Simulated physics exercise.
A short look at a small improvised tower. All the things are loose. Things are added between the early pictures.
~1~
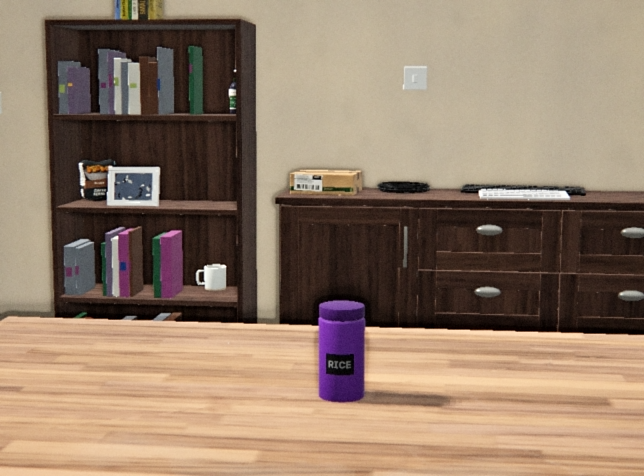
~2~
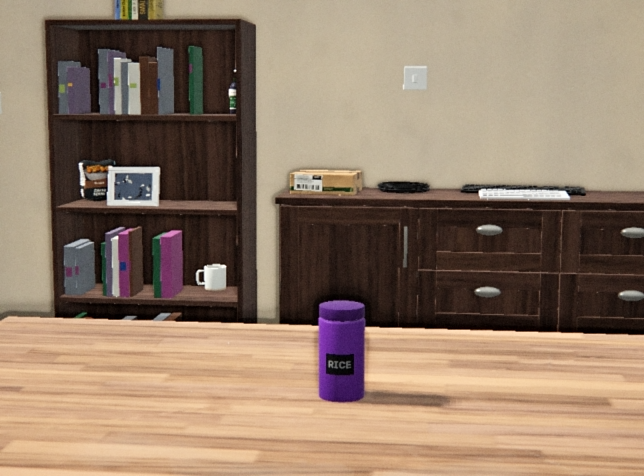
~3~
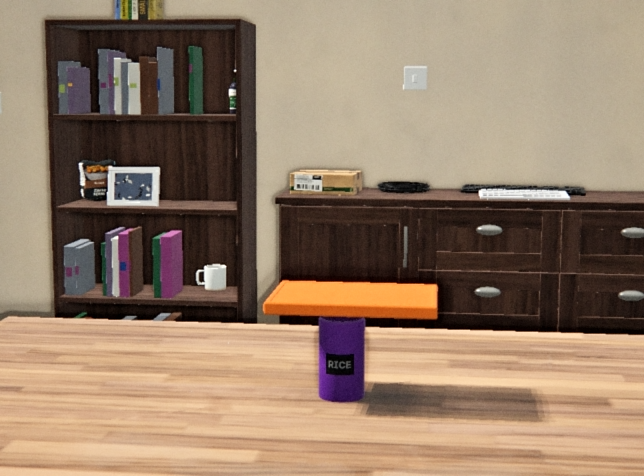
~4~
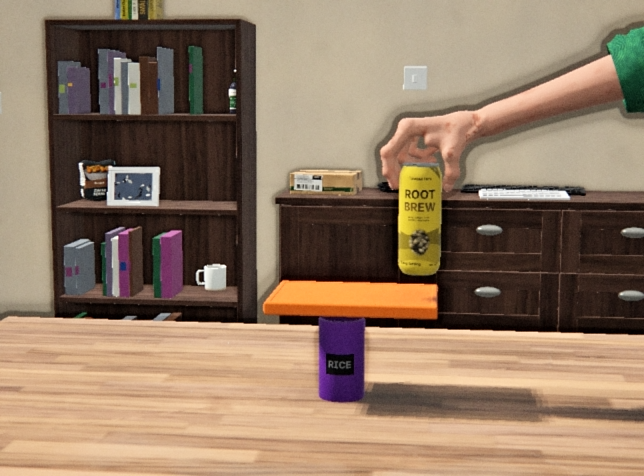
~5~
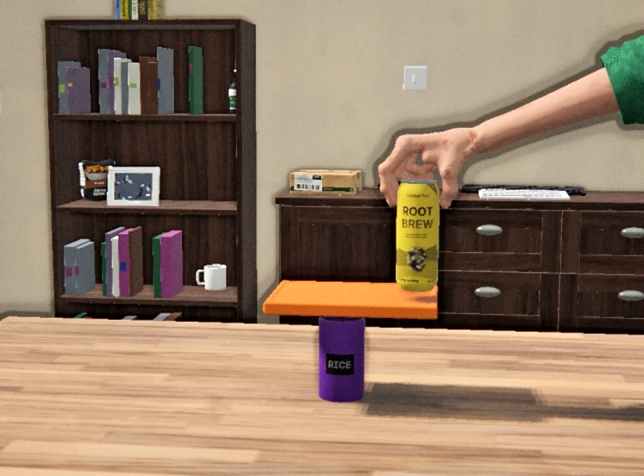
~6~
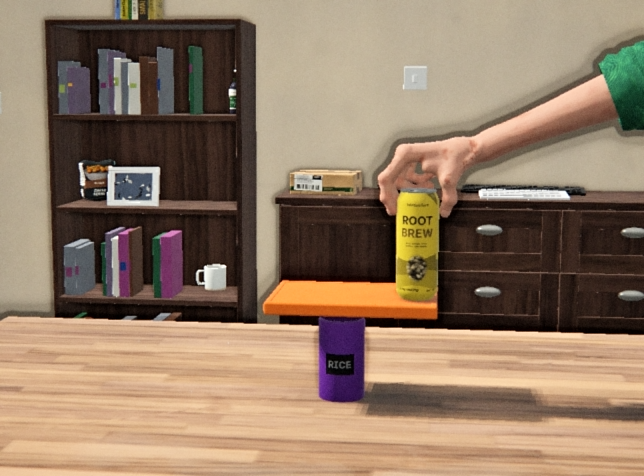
At first a purple jar labelled as rice stands alone on a wooden table, and then a flat orange slab appears across its top. A hand reaches in from the right holding a yellow root brew can, lowers it a short way onto the slab's right end, and keeps hold of it.
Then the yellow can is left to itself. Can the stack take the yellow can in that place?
As it turns out, it comes apart.
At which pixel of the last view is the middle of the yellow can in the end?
At about (481, 390).
Then, 0.30 s later than the last frame, yellow can now fallen; orange lid tilted by 31°.
Then, 0.40 s later than the last frame, orange lid tilted by 65°.
Then, 0.60 s later than the last frame, orange lid on its side.
Then, 0.80 s later than the last frame, orange lid now fallen.
When it is over, fallen, orange lid and yellow can; purple jar as before. End places, in pixels of the last picture, yellow can near (481, 390). The stack gives way.
